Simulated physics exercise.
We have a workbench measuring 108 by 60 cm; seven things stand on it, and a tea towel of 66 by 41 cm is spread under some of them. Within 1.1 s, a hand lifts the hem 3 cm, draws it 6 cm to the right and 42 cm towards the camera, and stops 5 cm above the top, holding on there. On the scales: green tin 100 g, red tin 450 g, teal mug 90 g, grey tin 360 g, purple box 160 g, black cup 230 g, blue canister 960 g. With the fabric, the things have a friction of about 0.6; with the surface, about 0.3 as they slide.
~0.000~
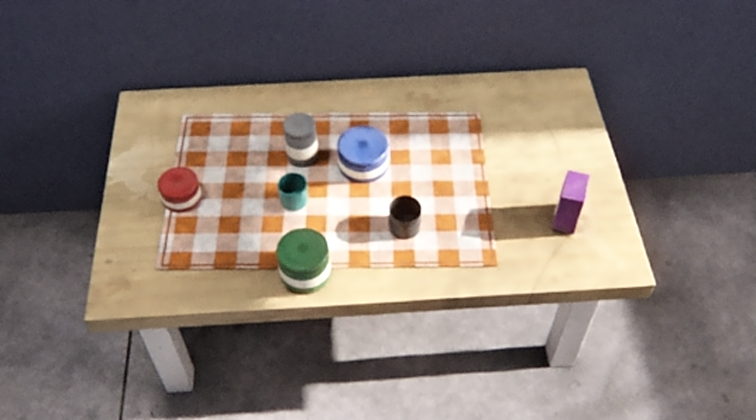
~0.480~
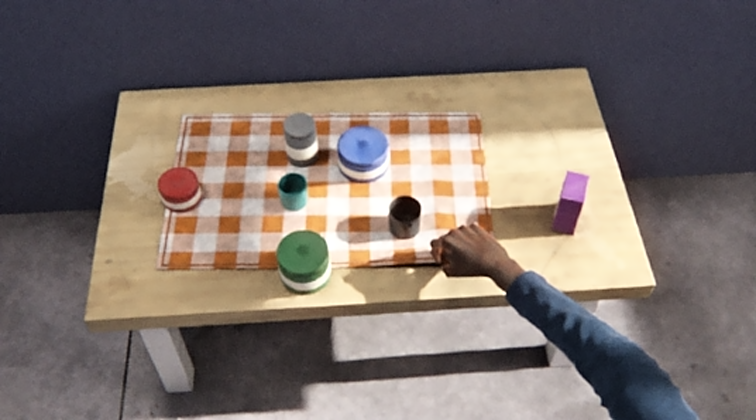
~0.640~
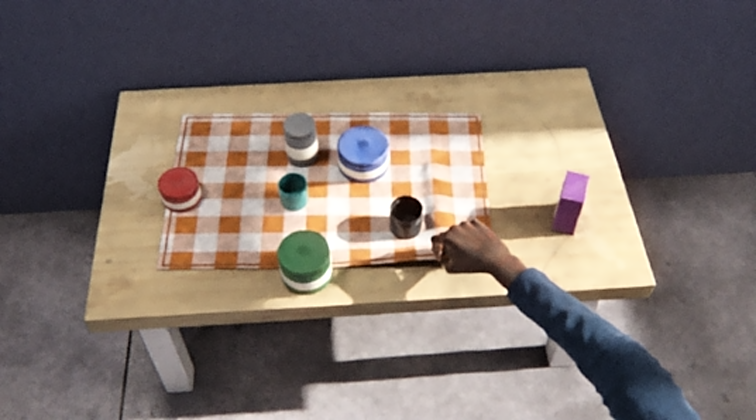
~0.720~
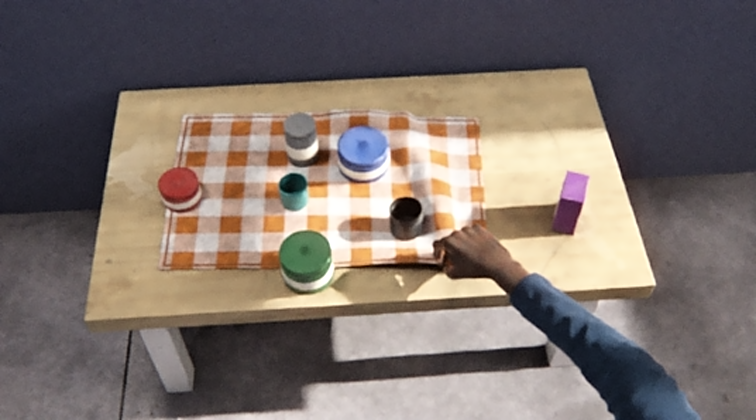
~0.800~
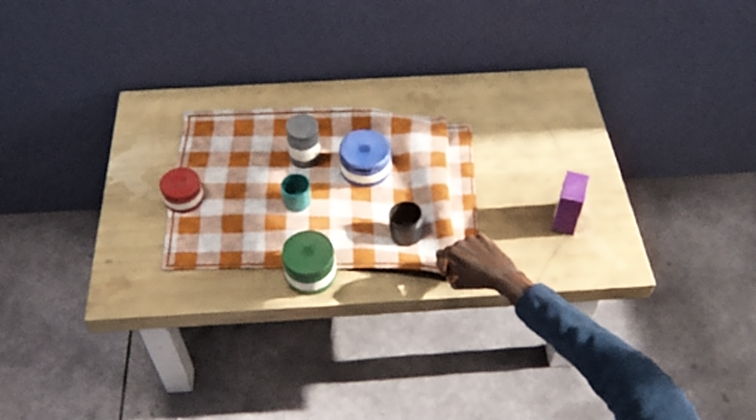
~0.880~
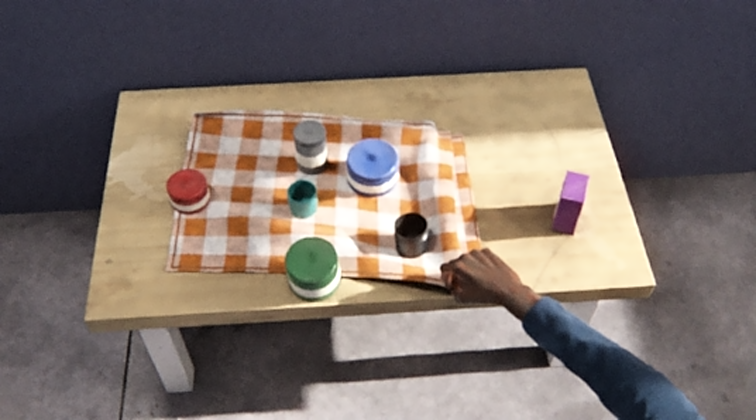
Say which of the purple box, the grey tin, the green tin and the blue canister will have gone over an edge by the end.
In order: My guess is the purple box ends up on the surface; my guess is the grey tin ends up off the surface; my guess is the green tin ends up off the surface; my guess is the blue canister ends up off the surface.
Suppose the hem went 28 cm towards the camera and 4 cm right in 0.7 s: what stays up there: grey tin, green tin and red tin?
Result - grey tin: Still on top, green tin: Gone, red tin: Still on top.
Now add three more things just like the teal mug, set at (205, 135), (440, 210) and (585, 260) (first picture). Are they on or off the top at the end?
Taking them one by one: Is lost, then is lost, then is left on top.
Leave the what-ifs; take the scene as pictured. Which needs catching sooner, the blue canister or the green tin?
The green one.
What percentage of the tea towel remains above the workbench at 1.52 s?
I'd estimate close to 40 per cent.
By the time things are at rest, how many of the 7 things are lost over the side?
That gives 6.
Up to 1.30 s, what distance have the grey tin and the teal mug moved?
Grey tin: 25 cm; teal mug: 25 cm.
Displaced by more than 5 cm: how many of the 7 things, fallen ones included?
Counting them up, I get 6.
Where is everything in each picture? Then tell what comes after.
In the first picture, purple box (576, 185); grey tin (299, 124); green tin (303, 248); blue canister (363, 144); tea towel corners (156, 269) (183, 115) (479, 112) (497, 266).
In the second picture, tea towel corners (156, 269) (183, 115); grip (441, 262).
In the third picture, tea towel corners (157, 269) (183, 115); grip (442, 259).
In the fourth picture, tea towel corners (159, 270) (184, 115); grip (444, 264).
In the fifth picture, blue canister (365, 148); grey tin (302, 125); green tin (308, 250); tea towel corners (162, 270) (183, 112); grip (447, 273).
In the sixth picture, purple box (576, 186); grey tin (309, 131); green tin (312, 257); blue canister (372, 158); tea towel corners (166, 271) (192, 114) (463, 134); grip (451, 287).
At 1.1 s, 85 % of the tea towel is still over the top; blue canister 17 cm off its start, grey tin 16 cm off its start, green tin on its side, 13 cm off its start.
At 1.3 s, 65 % of the tea towel is still over the top; blue canister 29 cm off its start, green tin over the edge, grey tin 26 cm off its start.
At 1.5 s, 40 % of the tea towel is still over the top; blue canister 42 cm off its start at (476, 306), grey tin 38 cm off its start at (417, 245), green tin over the edge.
At 1.7 s, 10 % of the tea towel is still over the top; blue canister over the edge, grey tin 52 cm off its start, green tin over the edge.
At 3.3 s, 0 % of the tea towel is still over the top; grey tin over the edge, blue canister over the edge, green tin over the edge, purple box 0 cm off its start at (575, 185).
